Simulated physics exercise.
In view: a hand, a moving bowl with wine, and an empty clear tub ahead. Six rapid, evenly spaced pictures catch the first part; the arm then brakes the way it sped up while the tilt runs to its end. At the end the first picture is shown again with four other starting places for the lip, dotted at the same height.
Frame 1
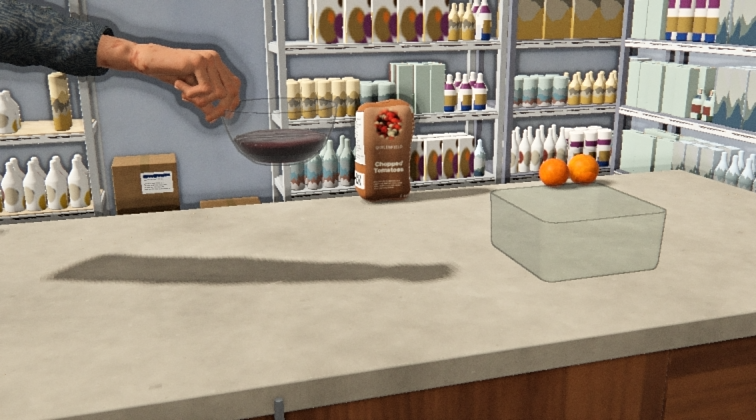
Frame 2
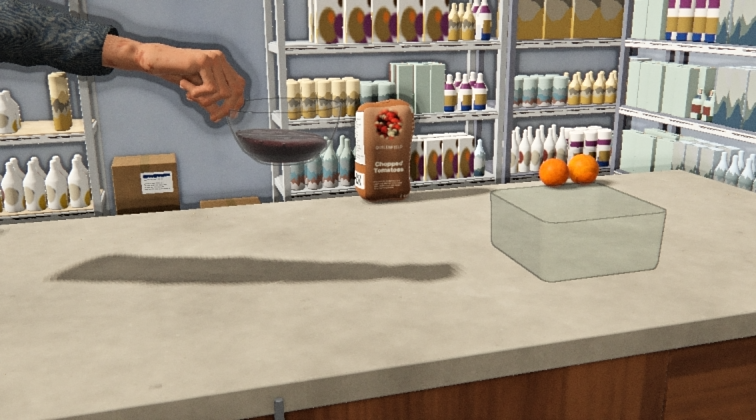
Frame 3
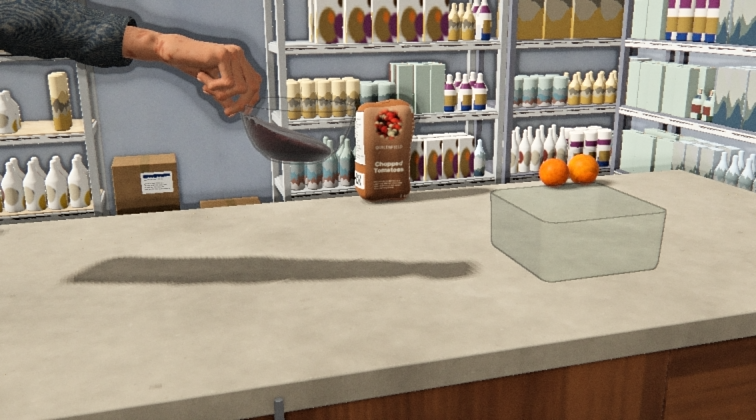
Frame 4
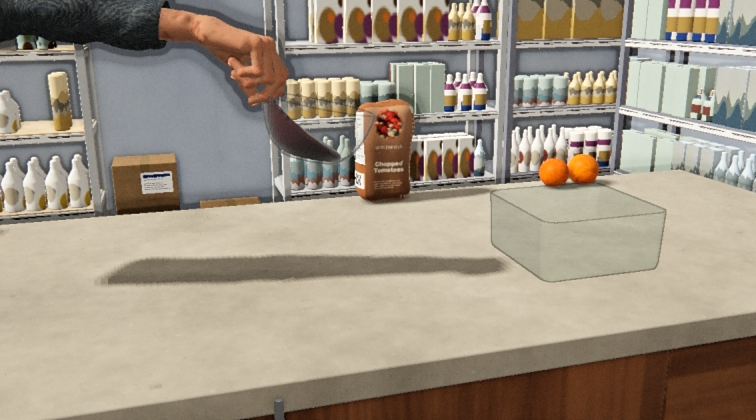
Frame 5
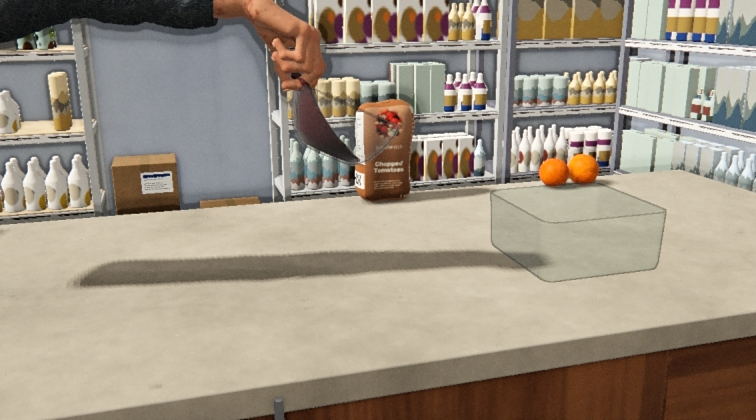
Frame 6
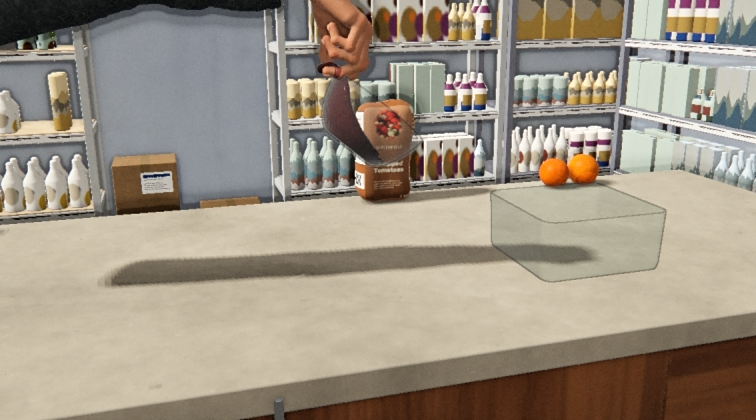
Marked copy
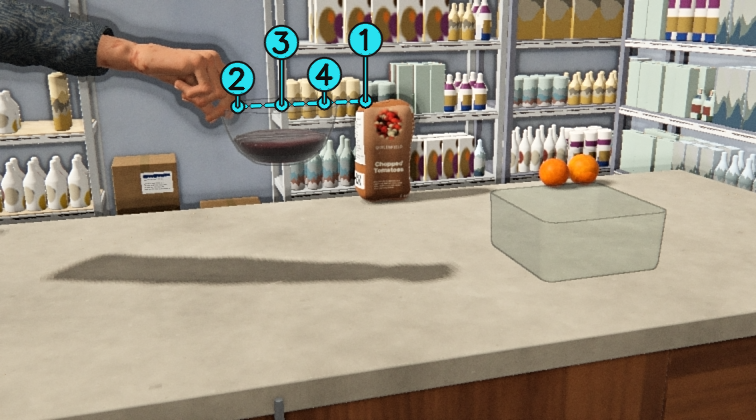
A hand held a clear bowl of dark wine above a counter, then moved it right past a carton of chopped tomatoes while tipping it steeply toward an empty clear tub near two oranges.
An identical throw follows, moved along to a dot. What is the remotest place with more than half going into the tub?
1.
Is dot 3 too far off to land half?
Yes, it does.
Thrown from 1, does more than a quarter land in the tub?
Yes.
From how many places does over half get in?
One.
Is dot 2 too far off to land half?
Yes, it does.
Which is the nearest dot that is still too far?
It is 4.
On the marked copy, 1 at (365, 101); 2 at (237, 106); 3 at (281, 104); 4 at (324, 102).
For dot 1, about 72 % lands in the tub, 18 % falls short and 10 % goes beside or beyond.
For dot 2, about 0 % lands in the tub, 97 % falls short and 3 % goes beside or beyond.
For dot 3, about 3 % lands in the tub, 93 % falls short and 4 % goes beside or beyond.
For dot 4, about 30 % lands in the tub, 58 % falls short and 12 % goes beside or beyond.
